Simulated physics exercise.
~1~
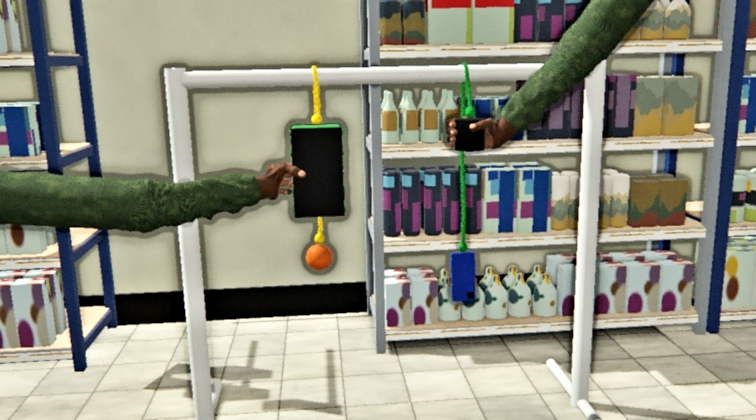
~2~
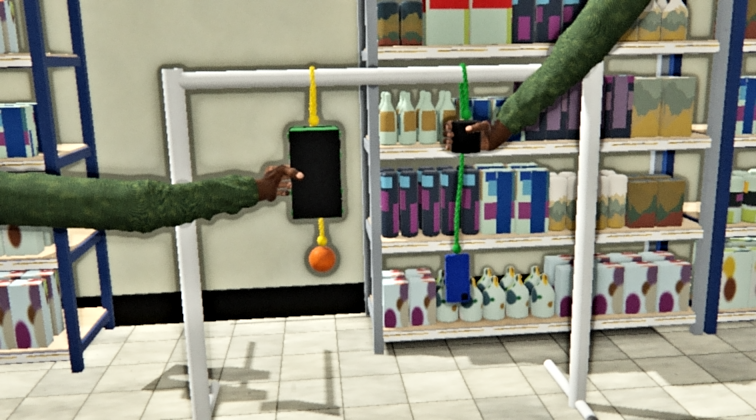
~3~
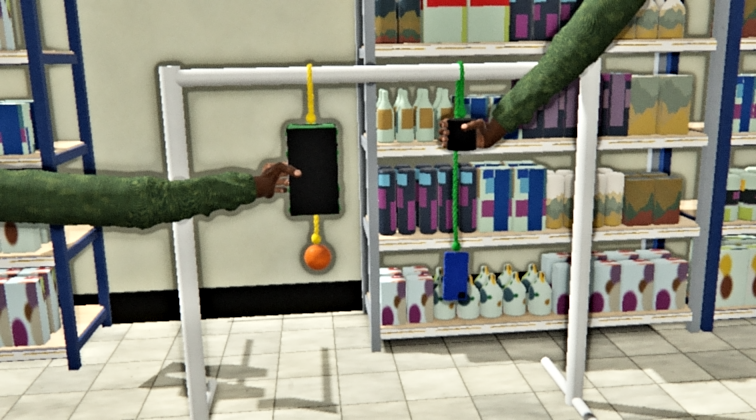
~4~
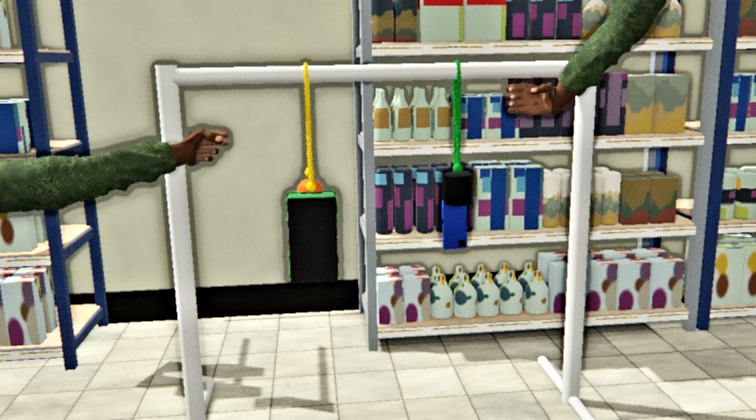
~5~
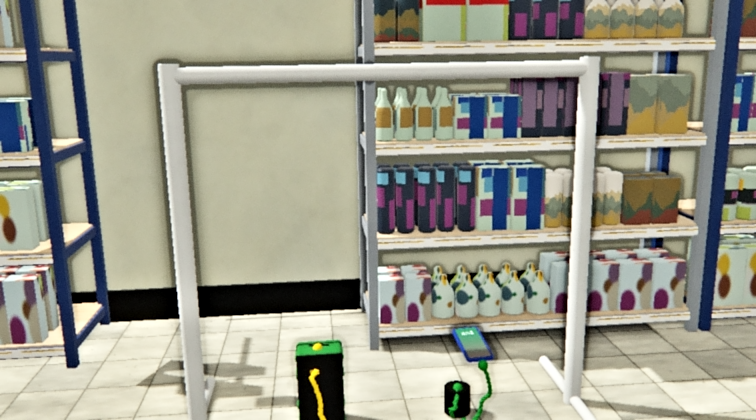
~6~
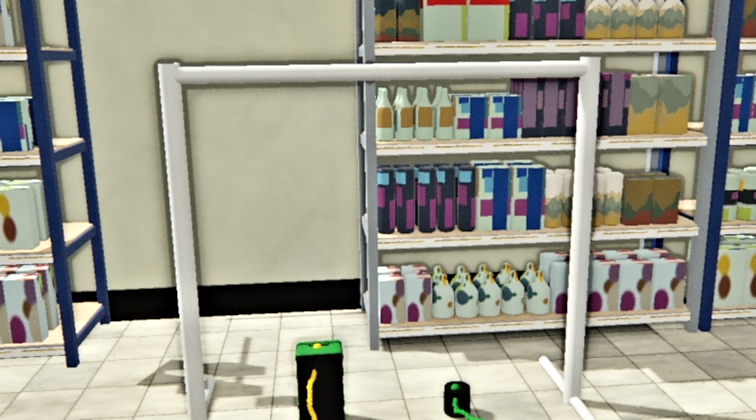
In a store aisle, two hands held a green-topped black case and a small dark object on ropes slung over a white rail, then let go, and both dropped to the floor as their ropes slipped off the rail.
